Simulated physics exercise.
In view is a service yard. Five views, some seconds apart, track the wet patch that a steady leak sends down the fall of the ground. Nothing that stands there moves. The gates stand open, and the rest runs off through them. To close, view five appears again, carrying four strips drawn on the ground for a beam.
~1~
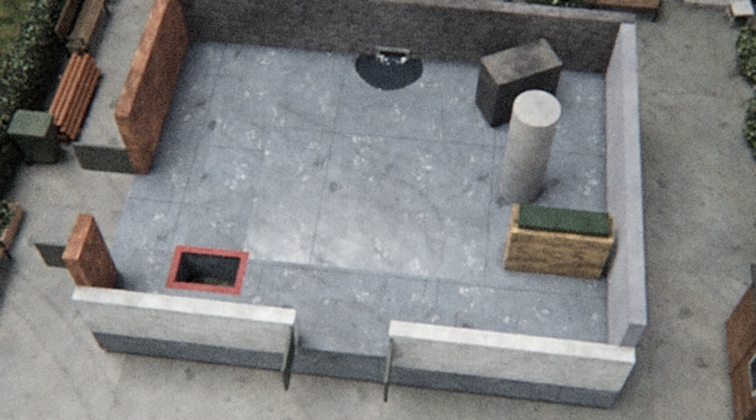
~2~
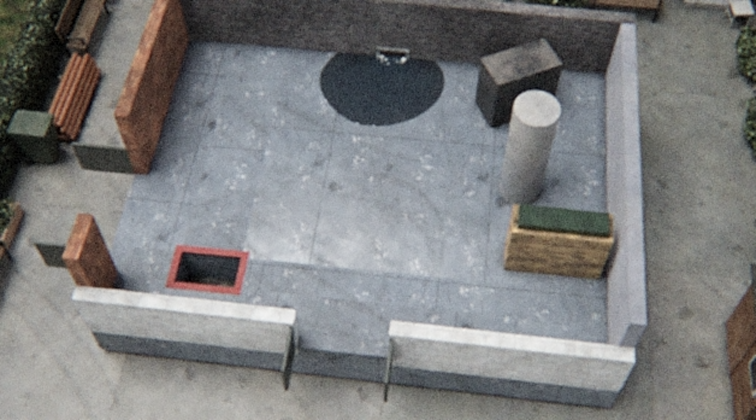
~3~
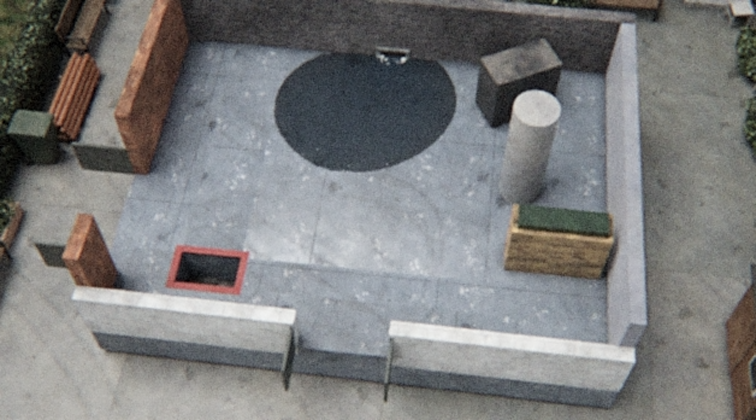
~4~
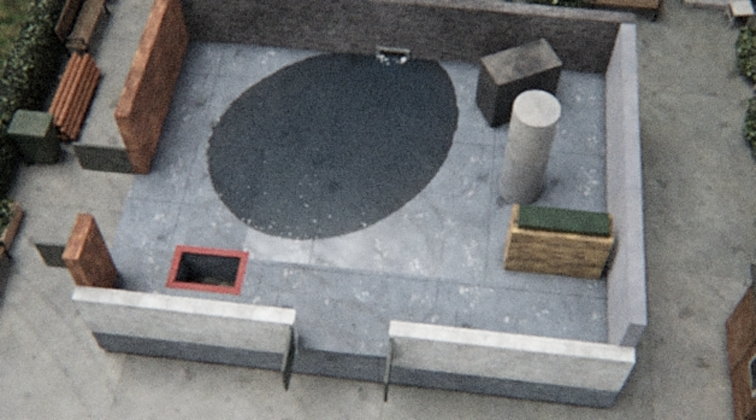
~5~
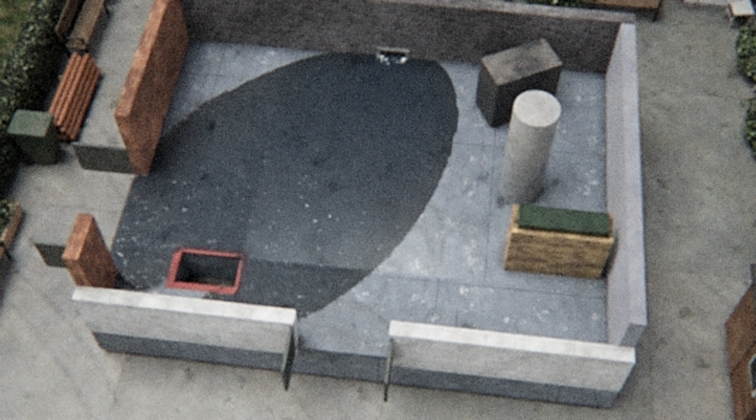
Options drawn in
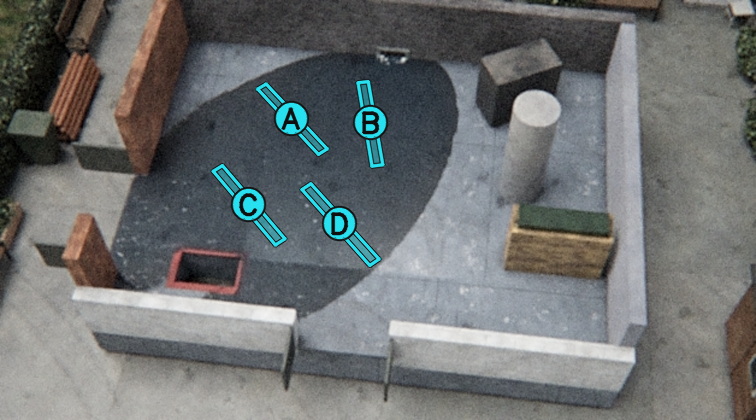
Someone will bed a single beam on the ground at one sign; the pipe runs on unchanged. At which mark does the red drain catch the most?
Use position A.
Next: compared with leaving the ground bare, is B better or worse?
Worse.
In cyan, A from (261, 86) to (322, 151); B from (363, 82) to (377, 165); C from (217, 168) to (280, 241); D from (306, 186) to (374, 262).
With A, about 48 % of the stream goes into the red drain, about 52 % out by the gates.
With B, about 28 % of the stream goes into the red drain, about 72 % out by the gates.
With C, about 29 % of the stream goes into the red drain, about 71 % out by the gates.
With D, about 36 % of the stream goes into the red drain, about 64 % out by the gates.
